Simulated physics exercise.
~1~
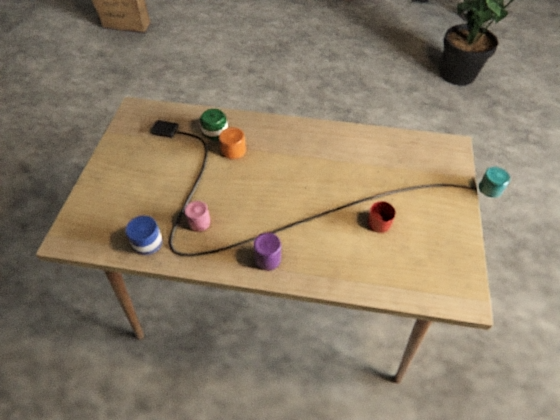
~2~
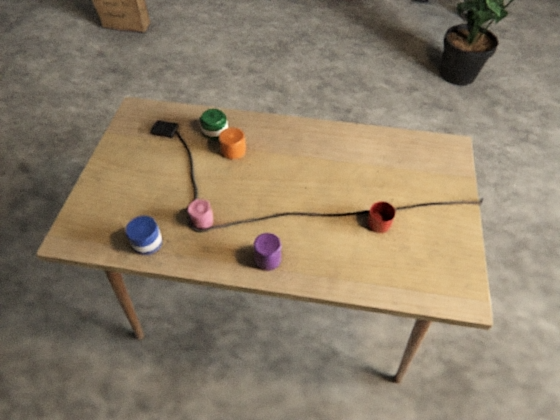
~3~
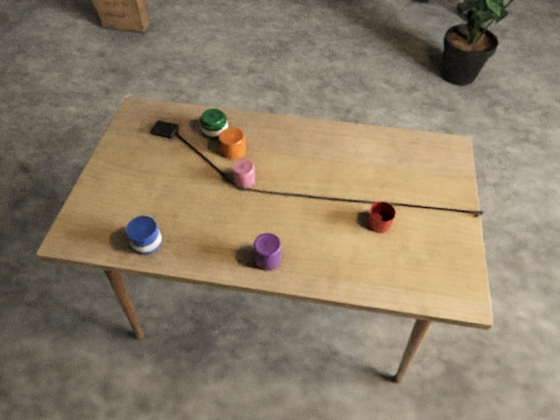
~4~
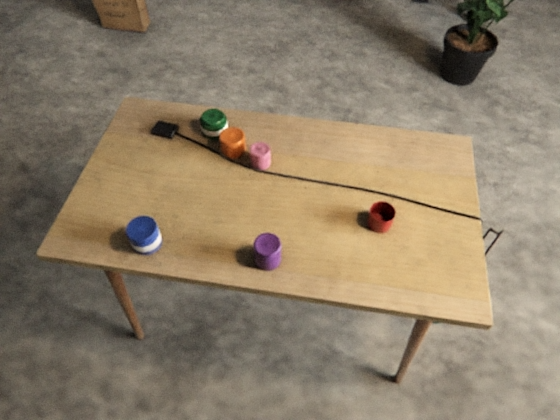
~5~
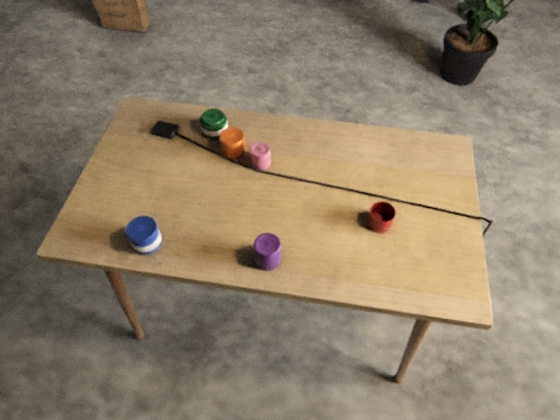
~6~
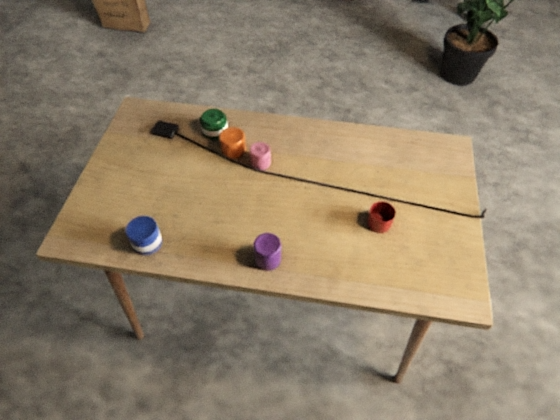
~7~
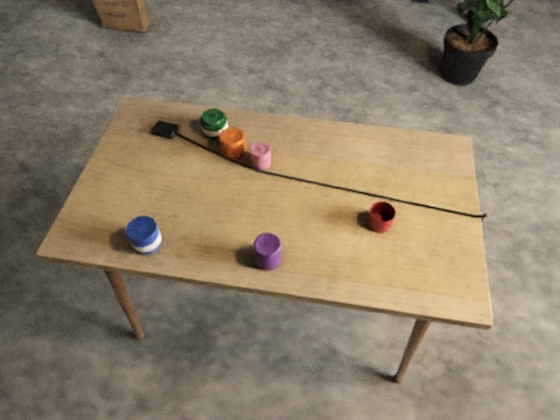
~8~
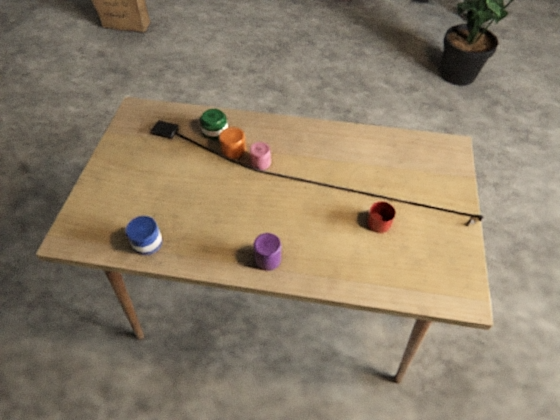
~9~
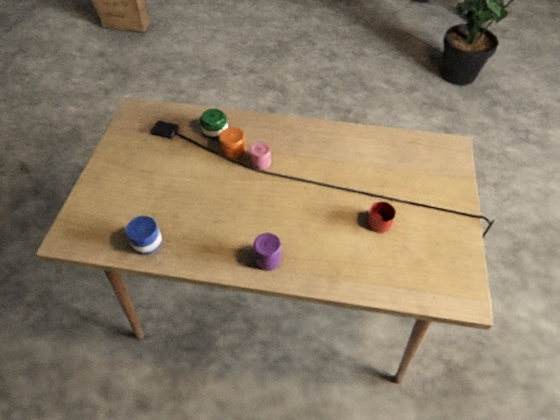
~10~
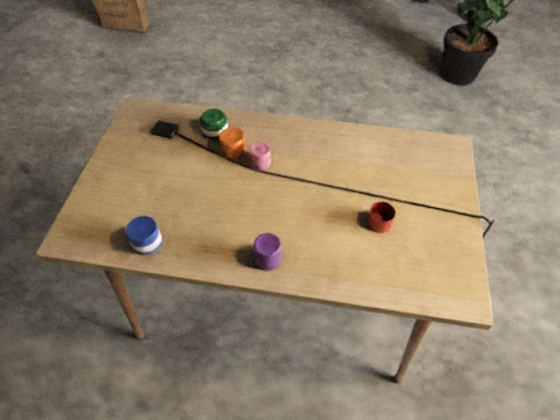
At the start, a black cable runs in a loose curve across a wooden table, from a small black device at the far left, around a pink tub, to a teal object tipping off the right edge. The teal object drops out of sight and the cable pulls tighter, sweeping clear of the purple tub. As it straightens, it drags the pink tub right and toward the back, near the orange tub. The cable's loose end then flicks and shifts slightly at the right edge. It ends bent over that edge, with the pink tub still standing on the table and the other containers unmoved.
